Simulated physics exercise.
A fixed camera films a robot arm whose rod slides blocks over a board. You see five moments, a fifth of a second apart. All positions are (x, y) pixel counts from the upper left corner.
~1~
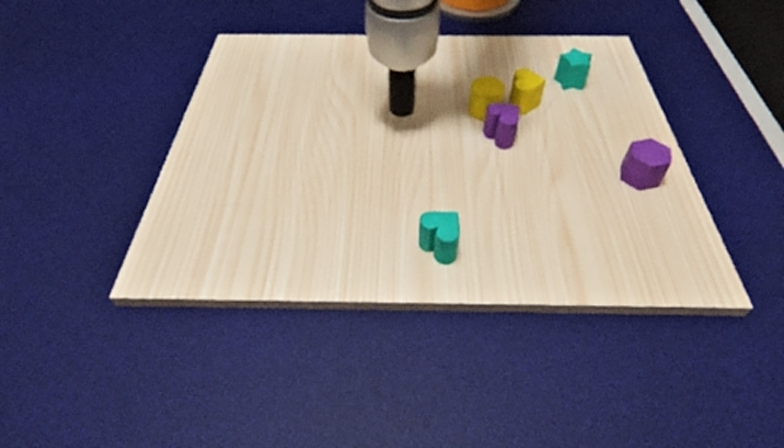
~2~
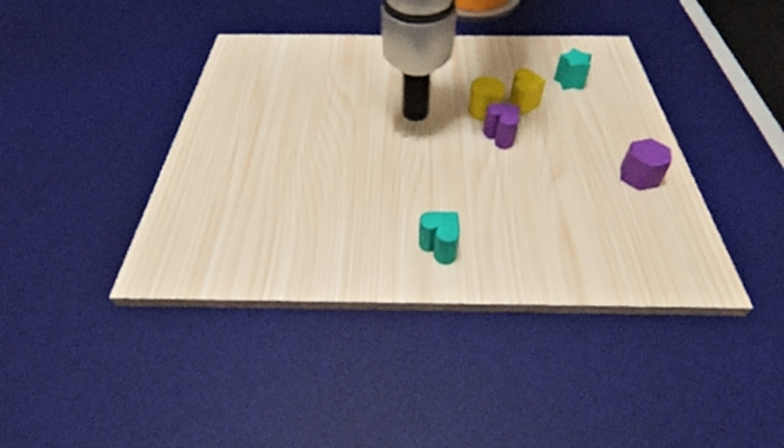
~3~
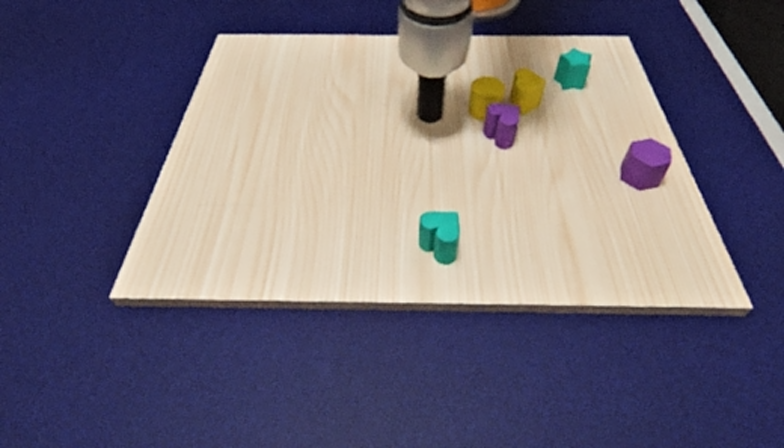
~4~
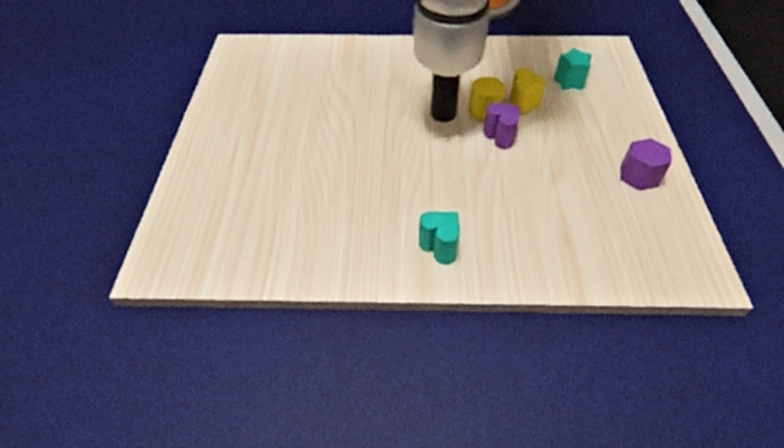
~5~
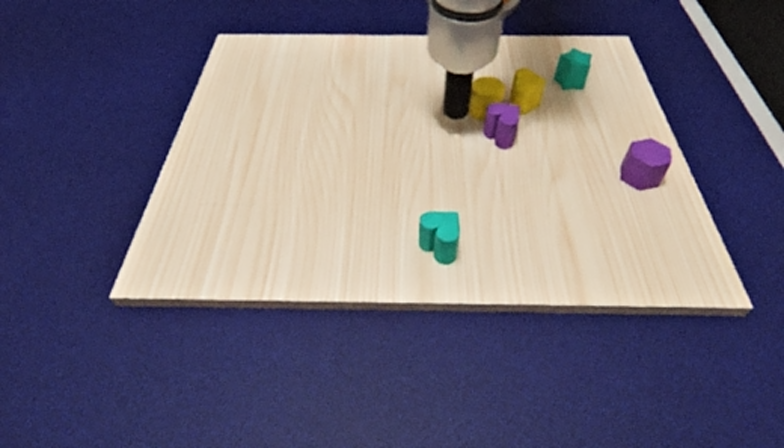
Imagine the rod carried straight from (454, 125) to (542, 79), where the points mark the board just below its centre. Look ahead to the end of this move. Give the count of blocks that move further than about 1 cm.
Displaced: Three or more.
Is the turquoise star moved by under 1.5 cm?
Final answer: No.
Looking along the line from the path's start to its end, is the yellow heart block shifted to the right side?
Yes
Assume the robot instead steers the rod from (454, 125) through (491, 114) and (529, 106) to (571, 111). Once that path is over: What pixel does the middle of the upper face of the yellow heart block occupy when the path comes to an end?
My prediction: (581, 69).
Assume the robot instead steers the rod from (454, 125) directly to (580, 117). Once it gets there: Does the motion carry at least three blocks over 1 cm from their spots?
In short: Yes.
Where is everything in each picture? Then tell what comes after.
In the first frame, tip of the rod (402, 110), middles of tops, yellow disc (488, 85), purple heart block (505, 112), yellow heart block (528, 78), turquoise star (578, 56).
In the second frame, rod (416, 114), nothing pushed.
In the third frame, rod (430, 116), nothing pushed.
In the fourth frame, rod (443, 115), nothing pushed.
In the fifth frame, rod (456, 113), yellow disc (488, 85), purple heart block (505, 112), yellow heart block (528, 78), turquoise star (578, 56).
The first path, step by step. One third of the way, rod (487, 96); yellow disc (514, 75); yellow heart block (543, 76).
Two thirds of the way, rod (517, 80); yellow disc (548, 65); yellow heart block (573, 75), turned 30° clockwise; turquoise star (582, 56), turned 20° anticlockwise.
At the end, rod (545, 66); yellow disc (576, 60); purple heart block unmoved; yellow heart block (585, 77), turned 70° clockwise; turquoise star (602, 55), turned 70° anticlockwise.
